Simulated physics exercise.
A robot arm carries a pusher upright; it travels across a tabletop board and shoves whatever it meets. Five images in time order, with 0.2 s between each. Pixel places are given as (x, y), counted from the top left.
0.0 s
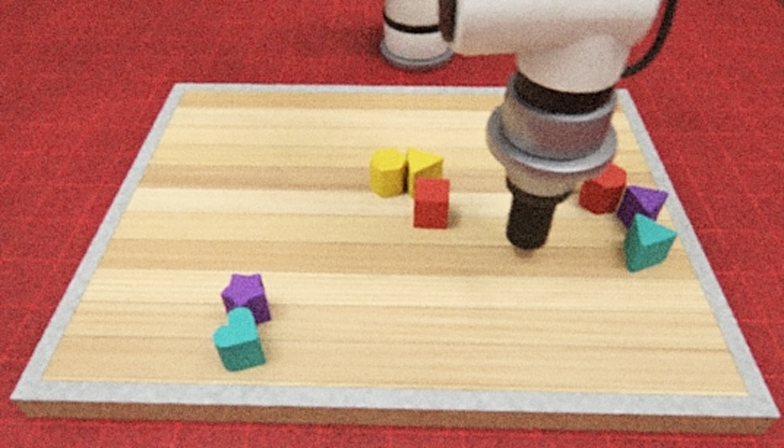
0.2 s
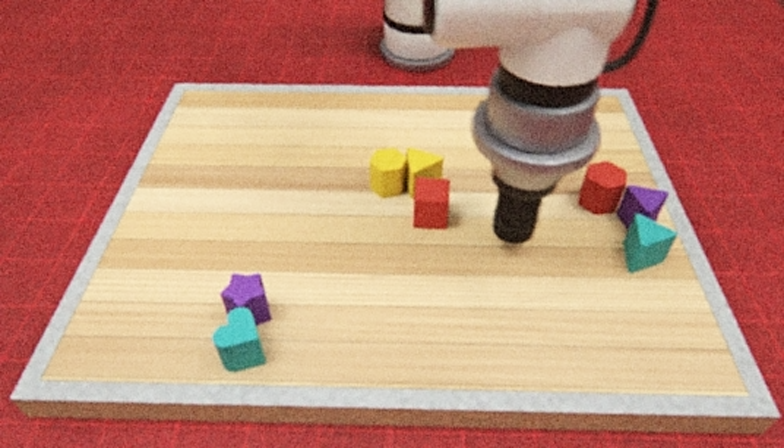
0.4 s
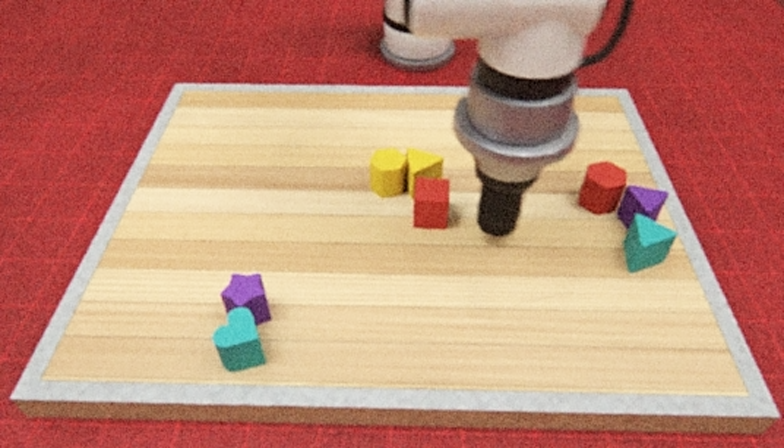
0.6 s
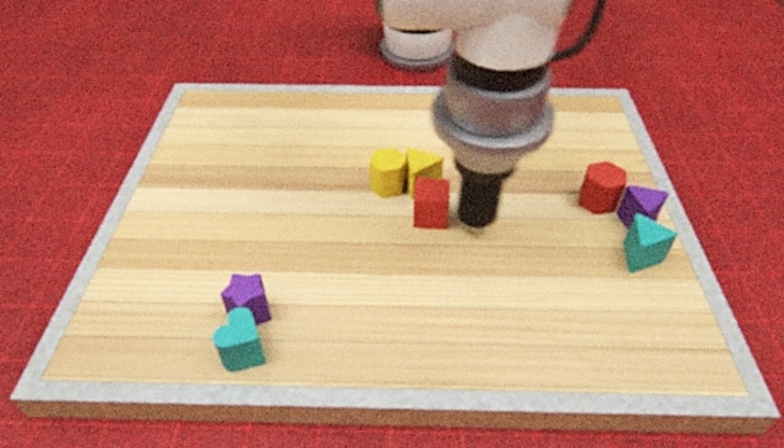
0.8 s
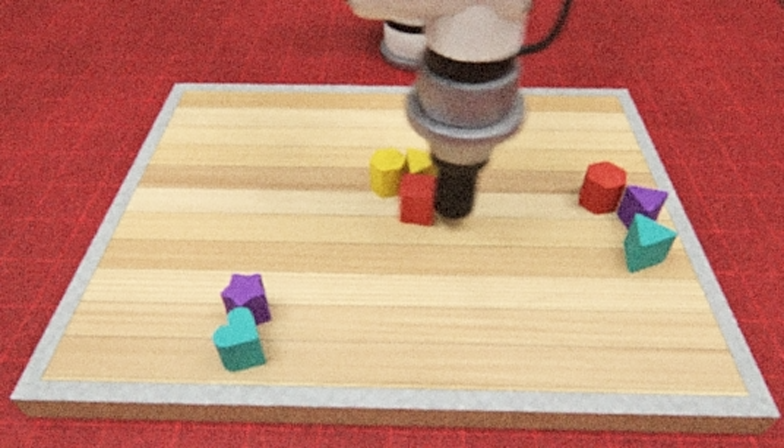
On a wooden board set on a red surface, a robot arm with a dark cylindrical tip moves left across open space while the scattered coloured blocks stay still. The tip then reaches the red square block and pushes it slightly left, beside the yellow blocks.
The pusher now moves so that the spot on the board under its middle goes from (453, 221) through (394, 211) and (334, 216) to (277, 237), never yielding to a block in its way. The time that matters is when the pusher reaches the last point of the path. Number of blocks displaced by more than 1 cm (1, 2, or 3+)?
Here I'd predict a lone block moving more than 1 cm.
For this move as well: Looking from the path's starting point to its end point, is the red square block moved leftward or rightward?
It is pushed towards the right-hand side.
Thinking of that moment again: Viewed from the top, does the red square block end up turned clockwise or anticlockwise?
From above, clockwise.
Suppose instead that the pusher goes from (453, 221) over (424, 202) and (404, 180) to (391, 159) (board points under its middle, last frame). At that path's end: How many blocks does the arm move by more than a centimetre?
It displaces three or more.
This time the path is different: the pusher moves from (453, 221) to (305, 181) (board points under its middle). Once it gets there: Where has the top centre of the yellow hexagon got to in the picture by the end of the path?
(365, 144)
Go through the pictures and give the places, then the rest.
Tip of the pusher (526, 236), middles of tops, yellow hexagon (388, 159), red square block (432, 189), yellow triangular piece (421, 159), in the first frame.
Pusher (513, 230), nothing pushed, in the second frame.
Pusher (497, 223), nothing pushed, in the third frame.
Pusher (477, 215), nothing pushed, in the fourth frame.
Pusher (454, 207), yellow hexagon (388, 159), red square block (418, 185), yellow triangular piece (421, 159), in the fifth frame.
What follows on the original path. One third of the way, pusher (393, 196); yellow hexagon (384, 156), turned 20° clockwise; red square block (358, 175).
Two thirds of the way, pusher (332, 202); yellow hexagon (384, 156), turned 20° clockwise; red square block (309, 169), turned 55° clockwise.
At the end, pusher (274, 223); yellow hexagon (384, 156), turned 20° clockwise; red square block (308, 169), turned 55° clockwise; yellow triangular piece unmoved.
